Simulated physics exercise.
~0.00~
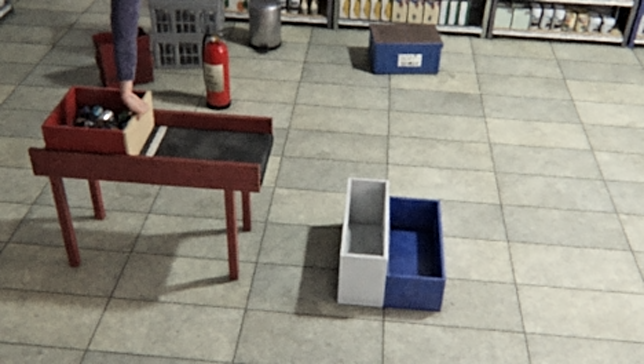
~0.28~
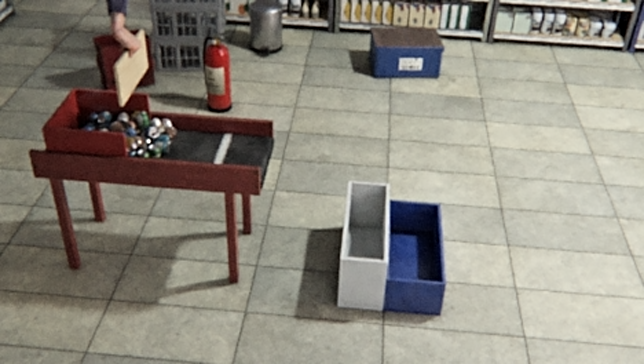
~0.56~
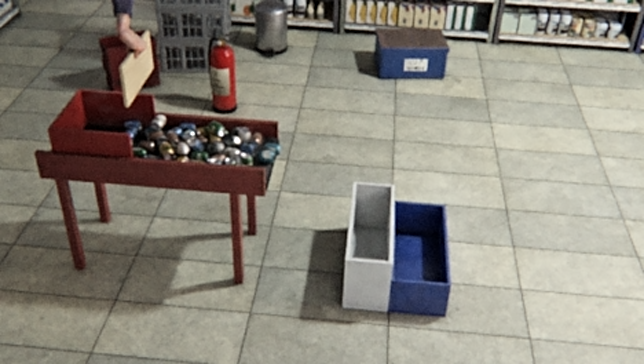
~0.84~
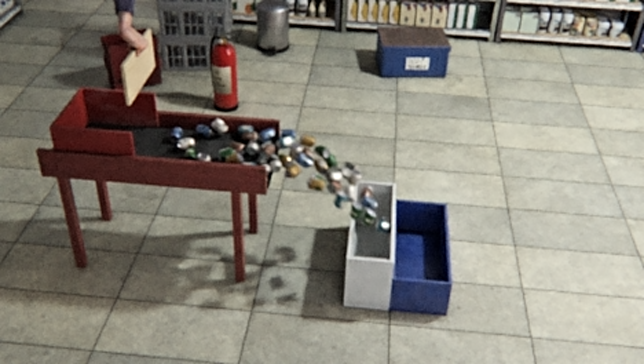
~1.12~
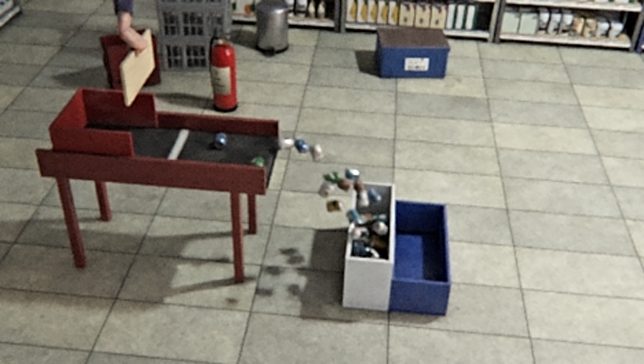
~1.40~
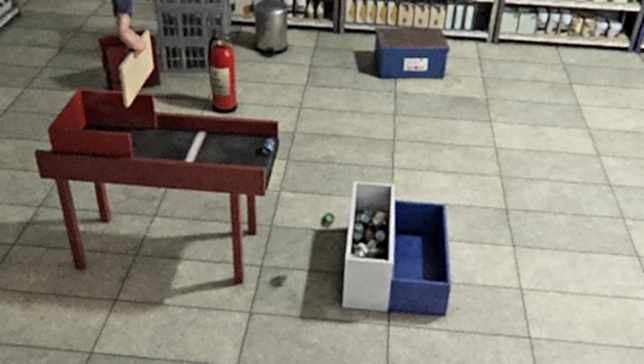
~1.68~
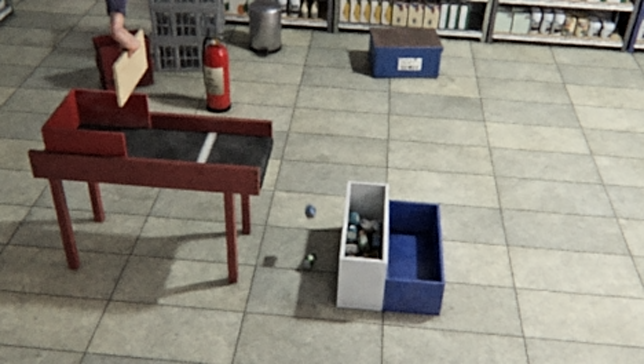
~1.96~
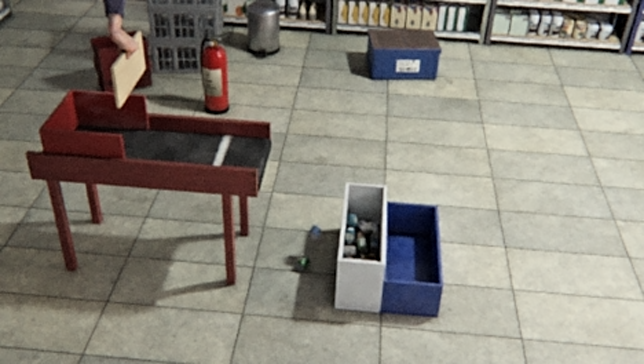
A heap of small shiny cans sits in a red pen on a red-legged table with a dark belt, seen from above in a slightly swaying view of a tiled shop floor. A white box and a blue tub stand side by side to the right, with shelves and a red extinguisher behind. A hand lifts a pale board, and the cans spread rightward along the belt. They pour off its end in an arc into the white box. The last few drop short, leaving two on the floor left of the box, while the blue tub stays empty.
